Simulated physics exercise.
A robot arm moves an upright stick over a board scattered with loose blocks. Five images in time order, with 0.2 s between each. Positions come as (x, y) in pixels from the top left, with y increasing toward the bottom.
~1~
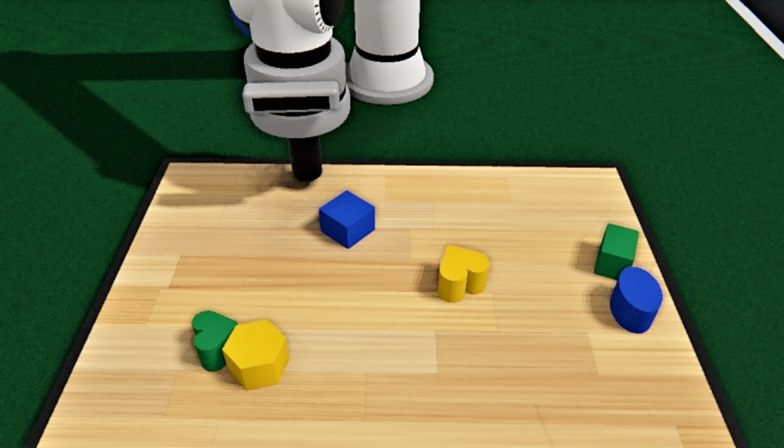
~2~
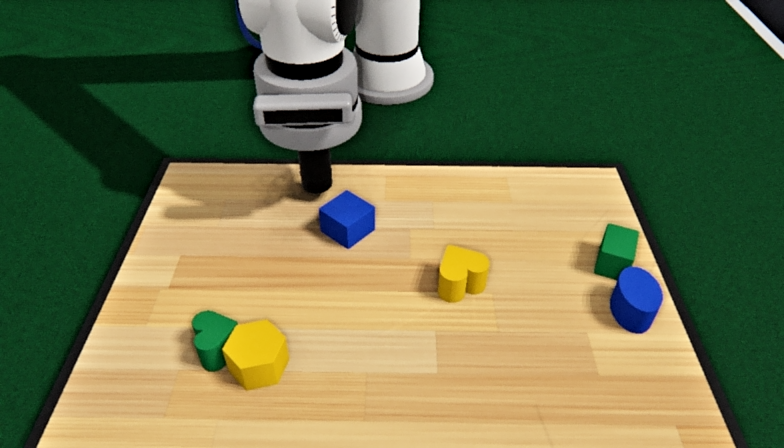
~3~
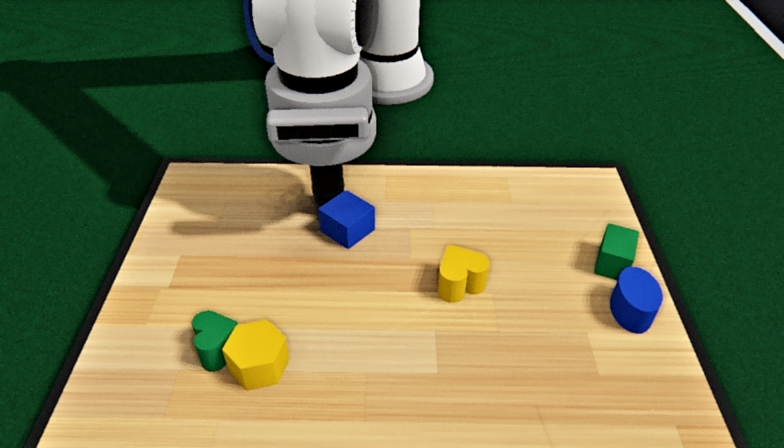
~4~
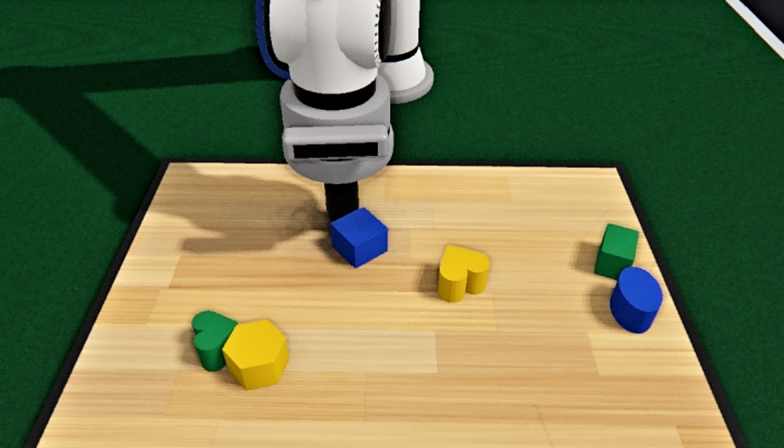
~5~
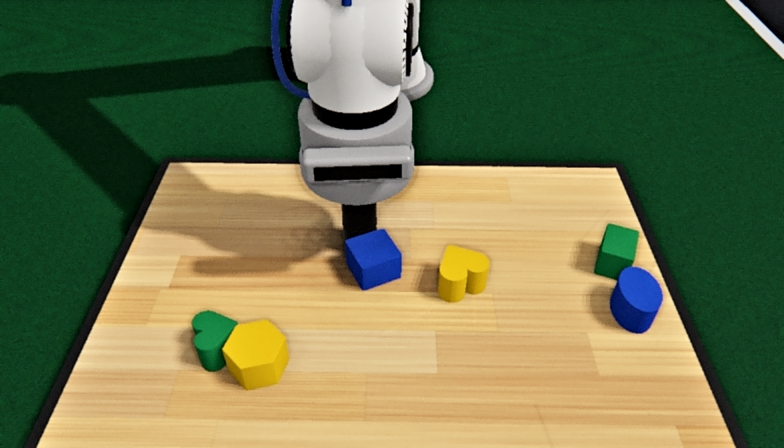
To begin with, a robot arm holds an upright black stick near the top edge of a wooden board scattered with blue, yellow and green blocks. The arm moves the stick down and slightly right to the blue cube, then pushes the cube down and right, closer to the yellow heart block.
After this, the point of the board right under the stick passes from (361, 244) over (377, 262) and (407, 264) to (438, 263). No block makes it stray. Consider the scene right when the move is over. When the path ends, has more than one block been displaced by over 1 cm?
The answer is no.
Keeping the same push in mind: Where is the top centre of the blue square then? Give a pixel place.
Put as a pixel place, it's (391, 272).
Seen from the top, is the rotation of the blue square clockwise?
Yes, it checks out.
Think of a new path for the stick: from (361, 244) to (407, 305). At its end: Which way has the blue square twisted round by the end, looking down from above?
My answer: Clockwise.
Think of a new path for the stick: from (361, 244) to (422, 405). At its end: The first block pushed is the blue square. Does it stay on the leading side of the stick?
By then it is in front of the stick.
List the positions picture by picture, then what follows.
In the first picture, lower end of the stick (308, 173), tops of blocks, blue square (347, 207), yellow heart block (462, 262).
In the second picture, stick (317, 185), blocks as before.
In the third picture, stick (329, 199), blocks as before.
In the fourth picture, stick (343, 215), blue square (359, 225).
In the fifth picture, stick (360, 234), blue square (373, 247), yellow heart block (462, 262).
What follows on the original path. Halfway along, stick (394, 255); blue square (391, 272), turned 30° clockwise.
At the end, stick (439, 253); blue square (391, 272), turned 30° clockwise; yellow heart block (467, 264), turned 15° clockwise.
